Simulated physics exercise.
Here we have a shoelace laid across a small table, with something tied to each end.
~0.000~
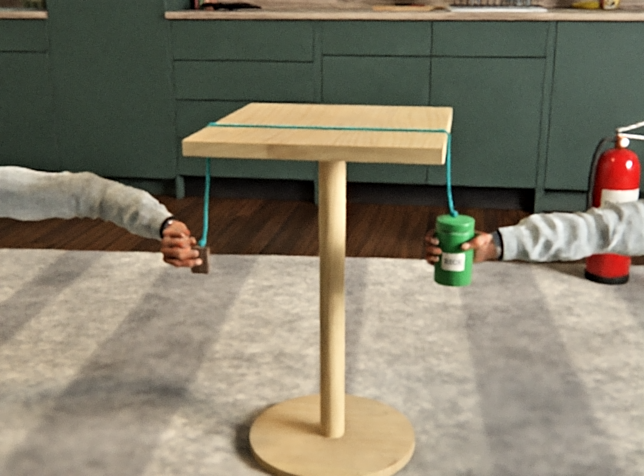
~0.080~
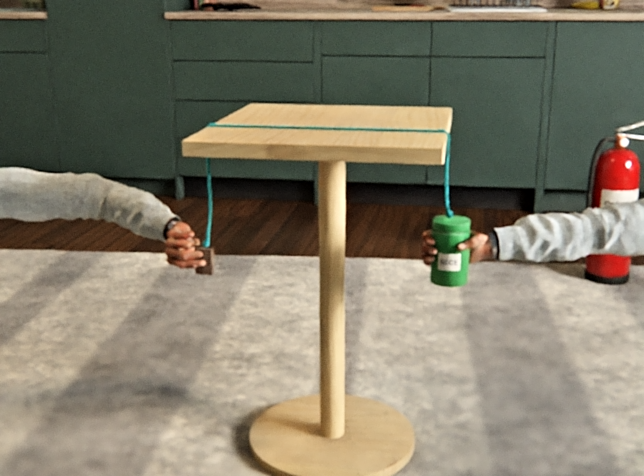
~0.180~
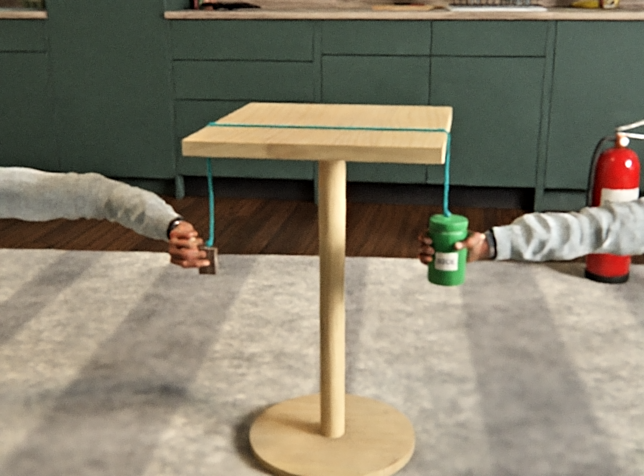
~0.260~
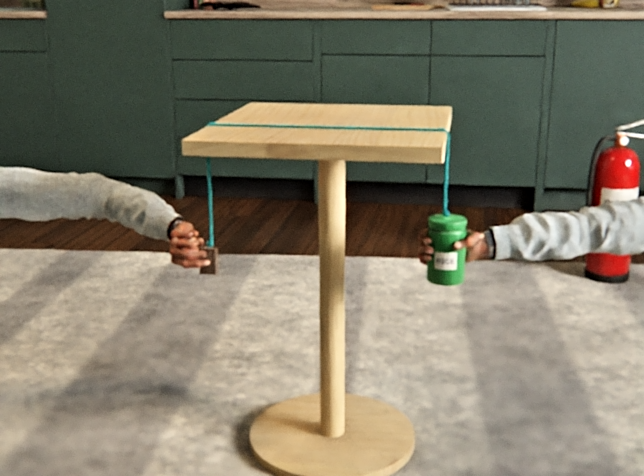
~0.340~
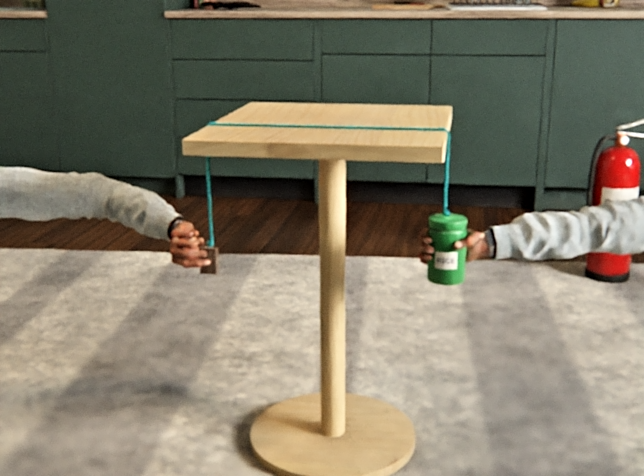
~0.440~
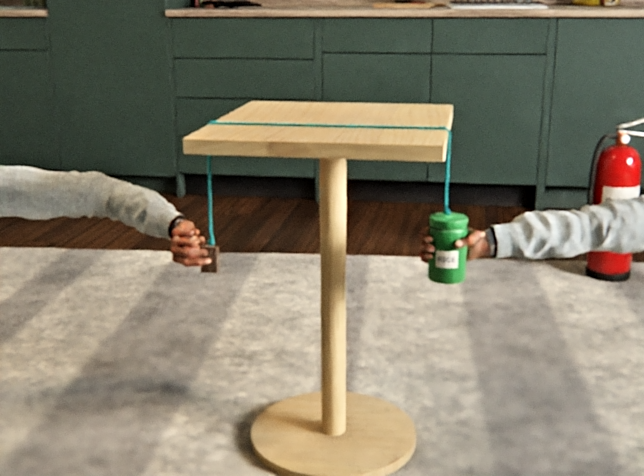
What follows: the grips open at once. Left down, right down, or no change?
The shoelace is pulled to the right.
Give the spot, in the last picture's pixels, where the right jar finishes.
Its middle is at (428, 442).
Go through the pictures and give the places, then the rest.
Left matchbox (200, 260); right jar (454, 251); shoelace over the top (303, 128), in the first frame.
Left matchbox (204, 261); right jar (450, 251), in the second frame.
Left matchbox (208, 261); right jar (447, 250), in the third frame.
Left matchbox (208, 261); right jar (446, 250), in the fourth frame.
Left matchbox (209, 260); right jar (447, 249), in the fifth frame.
Left matchbox (209, 259); right jar (447, 248); shoelace over the top (303, 125), in the sixth frame.
By 0.74 s, left matchbox higher near (204, 155); right jar lower near (443, 357).
By 1.02 s, left matchbox at the same height; right jar down on the floor near (426, 441).
By 1.28 s, left matchbox down on the floor; right jar down on the floor near (440, 439).
When it is over, left matchbox down on the floor; right jar down on the floor near (428, 442). The shoelace slides rightwards.
